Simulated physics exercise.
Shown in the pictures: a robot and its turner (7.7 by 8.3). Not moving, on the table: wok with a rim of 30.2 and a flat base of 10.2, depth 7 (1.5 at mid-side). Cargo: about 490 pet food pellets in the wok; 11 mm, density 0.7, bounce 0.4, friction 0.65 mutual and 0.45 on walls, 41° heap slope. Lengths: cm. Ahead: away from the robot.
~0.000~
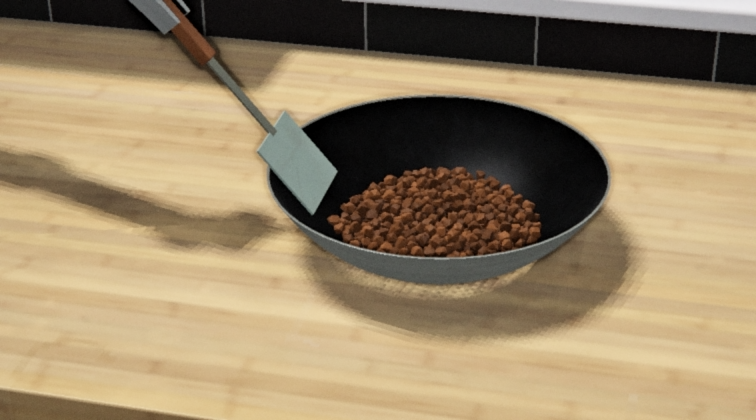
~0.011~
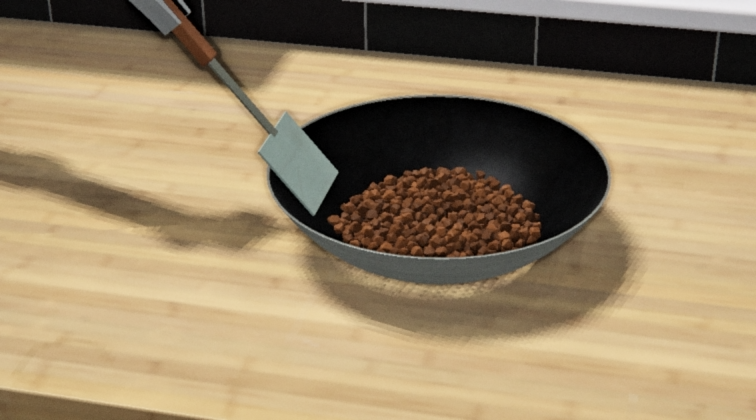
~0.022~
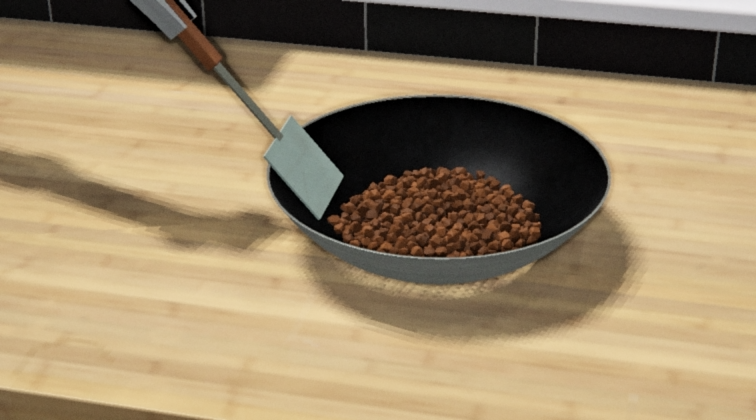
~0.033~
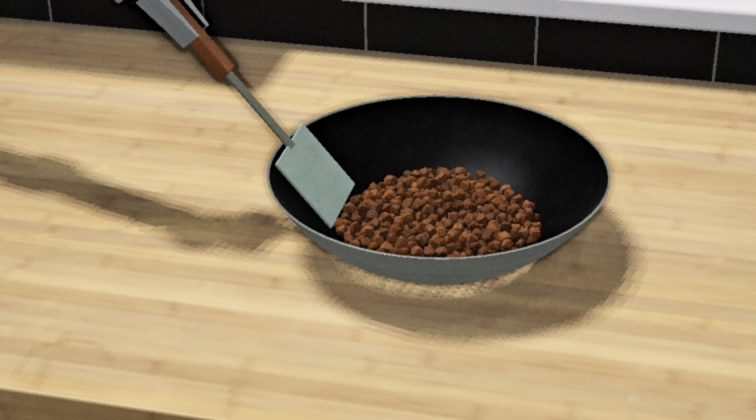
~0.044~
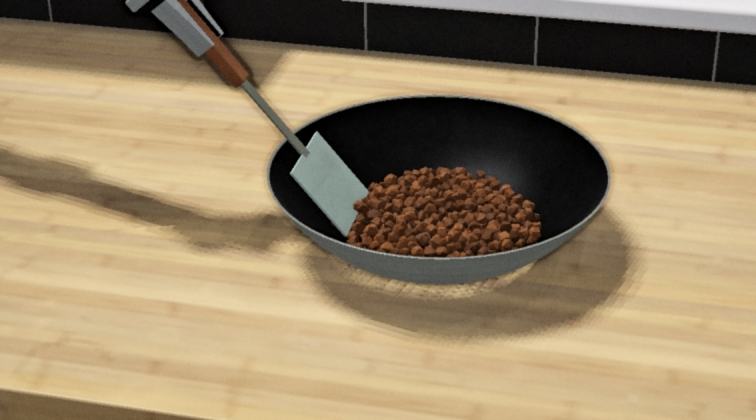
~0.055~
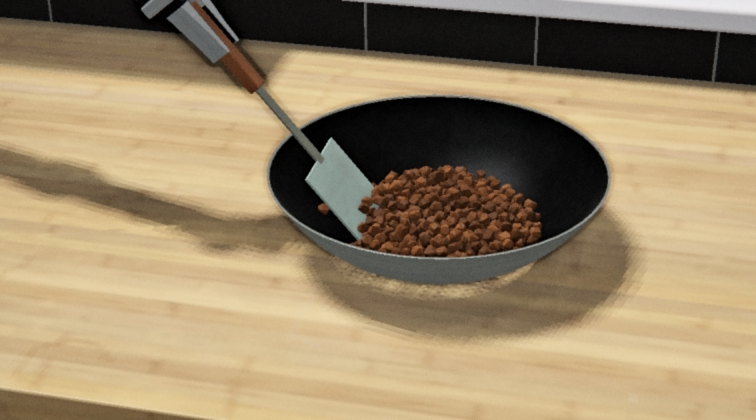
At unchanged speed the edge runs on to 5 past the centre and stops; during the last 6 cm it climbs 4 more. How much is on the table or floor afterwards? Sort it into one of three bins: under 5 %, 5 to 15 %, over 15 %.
Bin: 5 to 15 %.
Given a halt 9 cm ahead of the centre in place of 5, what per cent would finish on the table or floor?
Estimate: Approx. 30 %.
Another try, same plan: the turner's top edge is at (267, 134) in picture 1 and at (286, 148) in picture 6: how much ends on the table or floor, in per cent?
Around 0 per cent finishes on the table or floor.
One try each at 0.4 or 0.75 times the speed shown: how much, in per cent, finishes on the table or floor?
Roughly 0 percent for the first try, 0 percent for the second.
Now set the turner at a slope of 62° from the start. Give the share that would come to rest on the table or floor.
In that case around 5 per cent.
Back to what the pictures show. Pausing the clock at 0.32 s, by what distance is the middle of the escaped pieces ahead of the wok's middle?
It sits close to 24 cm ahead of the middle.
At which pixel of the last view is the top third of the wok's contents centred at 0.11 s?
Near pixel (476, 202).
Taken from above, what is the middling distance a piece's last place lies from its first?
I'd guess close to 6 centimetres.
After 0.08 s, sloping 50°, highest piece 6 above the table; 493 in the wok.
After 0.11 s, sloping 50°, highest piece 8 above the table; 493 in the wok.
After 0.32 s, sloping 50°, highest piece 10 above the table; 446 in the wok, 13 on the table or floor, 34 on the blade or in flight.
After 1.37 s, sloping 50°, highest piece 7 above the table; 446 in the wok, 47 on the table or floor.
In the end, 446 in the wok, 47 on the table or floor. That is 10 % on the table or floor.
